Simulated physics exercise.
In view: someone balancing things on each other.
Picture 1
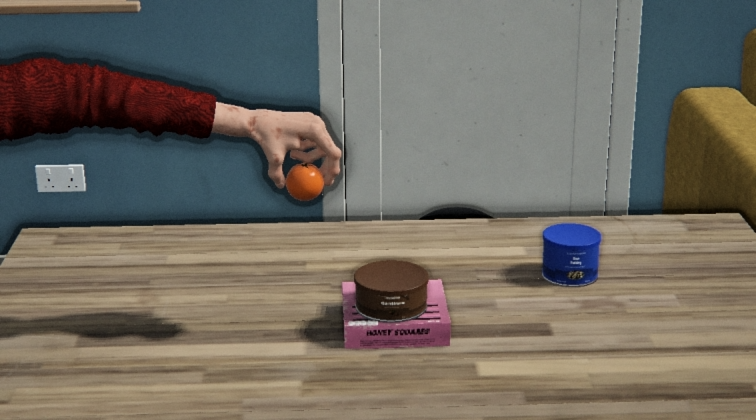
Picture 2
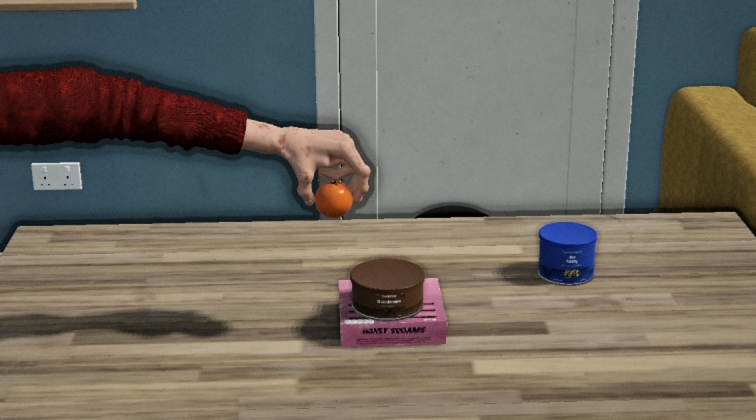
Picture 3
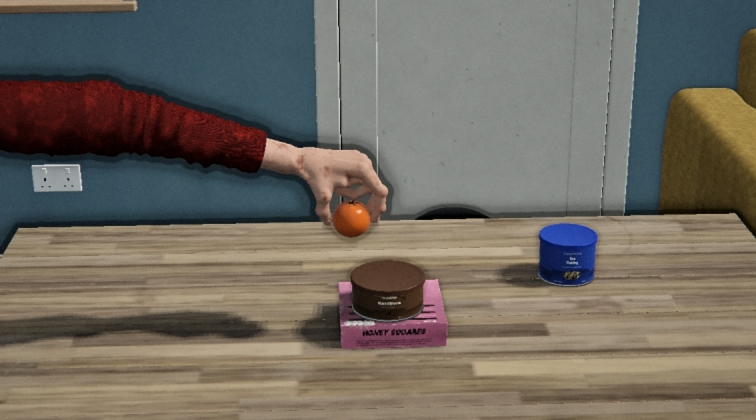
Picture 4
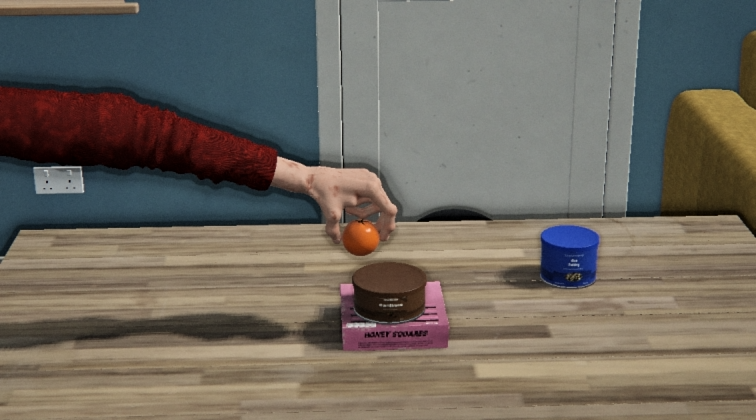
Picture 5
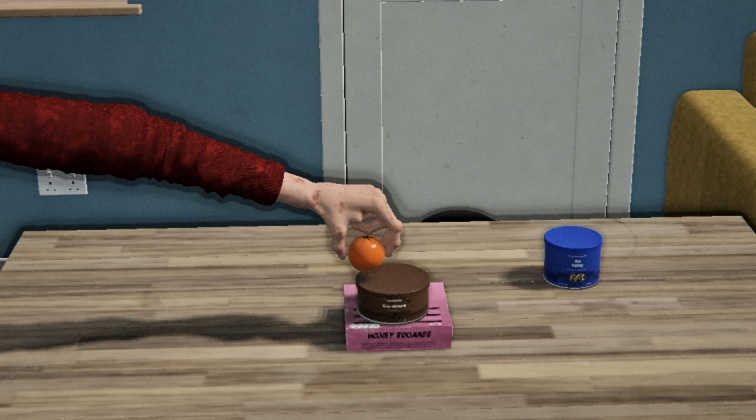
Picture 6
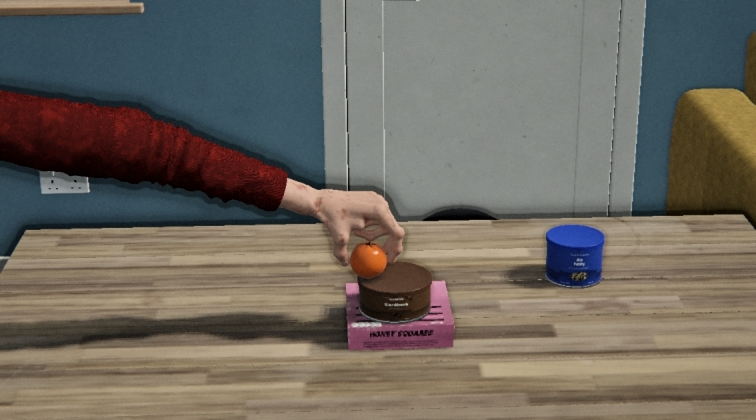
An orange tomato, held in the fingers of a red-sleeved arm, moved right and down over the table until it was set on the brown tub atop a pink packet, the hand still holding it.
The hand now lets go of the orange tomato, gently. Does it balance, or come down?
It keeps its balance.
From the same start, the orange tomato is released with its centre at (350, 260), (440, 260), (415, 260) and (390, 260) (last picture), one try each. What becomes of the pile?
In the first case it comes apart; in the second case it loses its balance; in the third case it holds; in the fourth case it holds.
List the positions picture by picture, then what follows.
The first frame shows on its way; orange tomato (305, 182); blue tub (571, 255).
The second frame shows on its way; orange tomato (334, 199); pink packet (391, 311).
The third frame shows on its way; orange tomato (351, 219); brown tub (388, 291).
The fourth frame shows on its way; orange tomato (361, 238); blue tub (569, 257).
The fifth frame shows on its way; orange tomato (366, 253); pink packet (396, 316).
The sixth frame shows set down, still held; orange tomato (368, 260); brown tub (395, 292).
Then, 0.20 s later than the last frame, all is still.
Then, 0.40 s later than the last frame, orange tomato resting near (368, 260).
When it is over, all 4 as before. End places, in pixels of the last picture, orange tomato near (368, 260). The pile stays up.
